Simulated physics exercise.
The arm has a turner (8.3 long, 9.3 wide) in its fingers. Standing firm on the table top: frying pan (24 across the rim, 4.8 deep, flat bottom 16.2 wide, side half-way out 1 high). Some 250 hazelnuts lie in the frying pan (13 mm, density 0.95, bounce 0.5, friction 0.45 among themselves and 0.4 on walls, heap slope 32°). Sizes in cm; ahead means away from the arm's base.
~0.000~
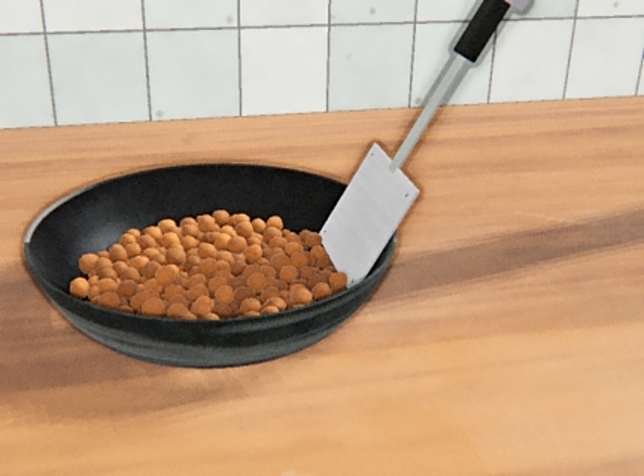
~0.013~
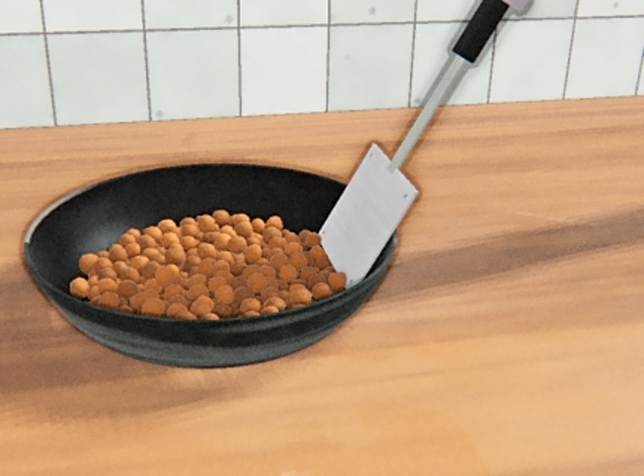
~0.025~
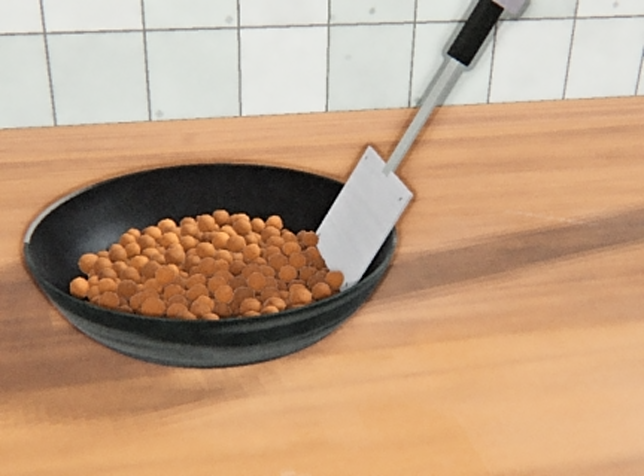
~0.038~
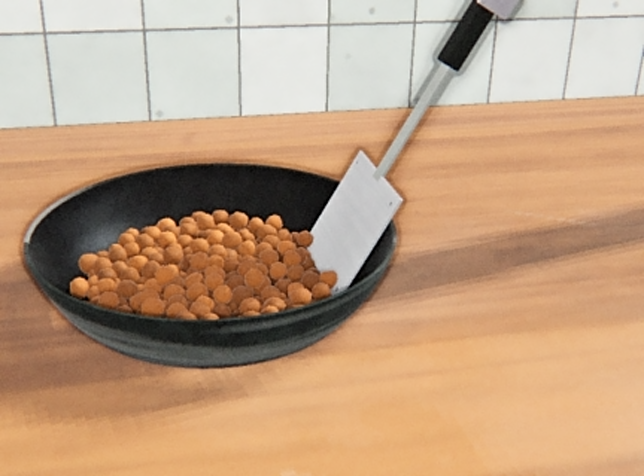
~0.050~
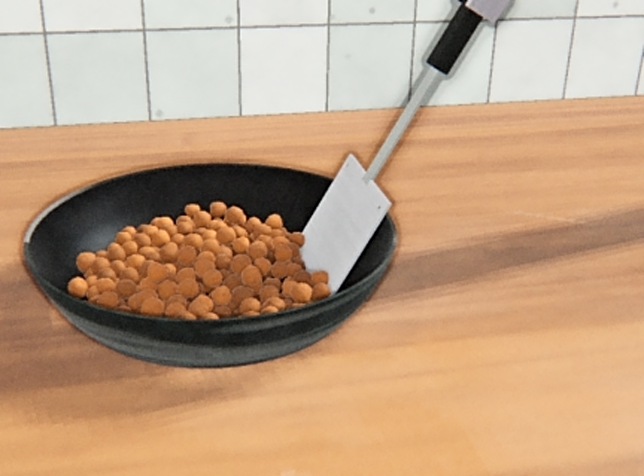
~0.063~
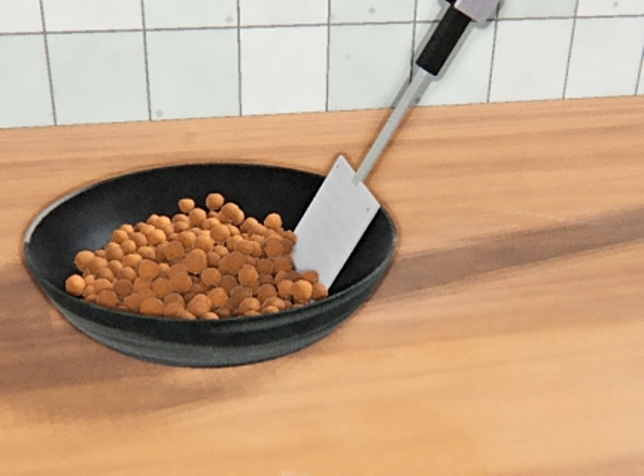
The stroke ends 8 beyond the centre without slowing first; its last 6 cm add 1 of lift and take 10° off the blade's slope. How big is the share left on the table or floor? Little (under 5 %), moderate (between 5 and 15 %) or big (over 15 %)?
On the table or floor the share is moderate, between 5 and 15 %.
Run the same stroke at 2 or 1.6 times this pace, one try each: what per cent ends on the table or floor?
Some 35 and 25 per cent.
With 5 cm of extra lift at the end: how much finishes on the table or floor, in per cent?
About 15 per cent.
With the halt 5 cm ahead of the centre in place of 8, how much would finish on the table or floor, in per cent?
Then about 0 per cent.
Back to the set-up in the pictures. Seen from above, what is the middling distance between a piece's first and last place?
Some 4 cm.
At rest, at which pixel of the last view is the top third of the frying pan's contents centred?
Near (83, 253).
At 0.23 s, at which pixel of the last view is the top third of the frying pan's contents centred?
At about (129, 253).
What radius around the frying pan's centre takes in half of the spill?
Some 20 cm.
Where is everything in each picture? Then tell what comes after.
The first picture shows turner top edge at (396, 165), sloping 60°; upper third of the load around (217, 269), from x 80 to 340, top at y 220; 248 in the frying pan.
The second picture shows turner top edge at (395, 166), sloping 60°; upper third of the load around (216, 269), from x 80 to 340, top at y 220.
The third picture shows turner top edge at (390, 169), sloping 60°; upper third of the load around (219, 267), from x 80 to 335, top at y 220.
The fourth picture shows turner top edge at (380, 174), sloping 60°; upper third of the load around (220, 263), from x 80 to 330, top at y 220.
The fifth picture shows turner top edge at (369, 177), sloping 60°; upper third of the load around (214, 260), from x 75 to 330, top at y 210.
The sixth picture shows turner top edge at (359, 179), sloping 60°; upper third of the load around (208, 258), from x 75 to 330, top at y 200; 248 in the frying pan.
By 0.15 s, sloping 60°, highest piece 4 above the table; 248 in the frying pan.
By 0.23 s, sloping 56°, highest piece 5 above the table; 248 in the frying pan.
By 0.47 s, sloping 50°, highest piece 8 above the table; 227 in the frying pan, 15 on the table or floor, 6 on the blade or in flight.
By 1.52 s, sloping 50°, highest piece 6 above the table; 227 in the frying pan, 21 on the table or floor.
Final count, 227 in the frying pan, 21 on the table or floor. That is 8 % on the table or floor.
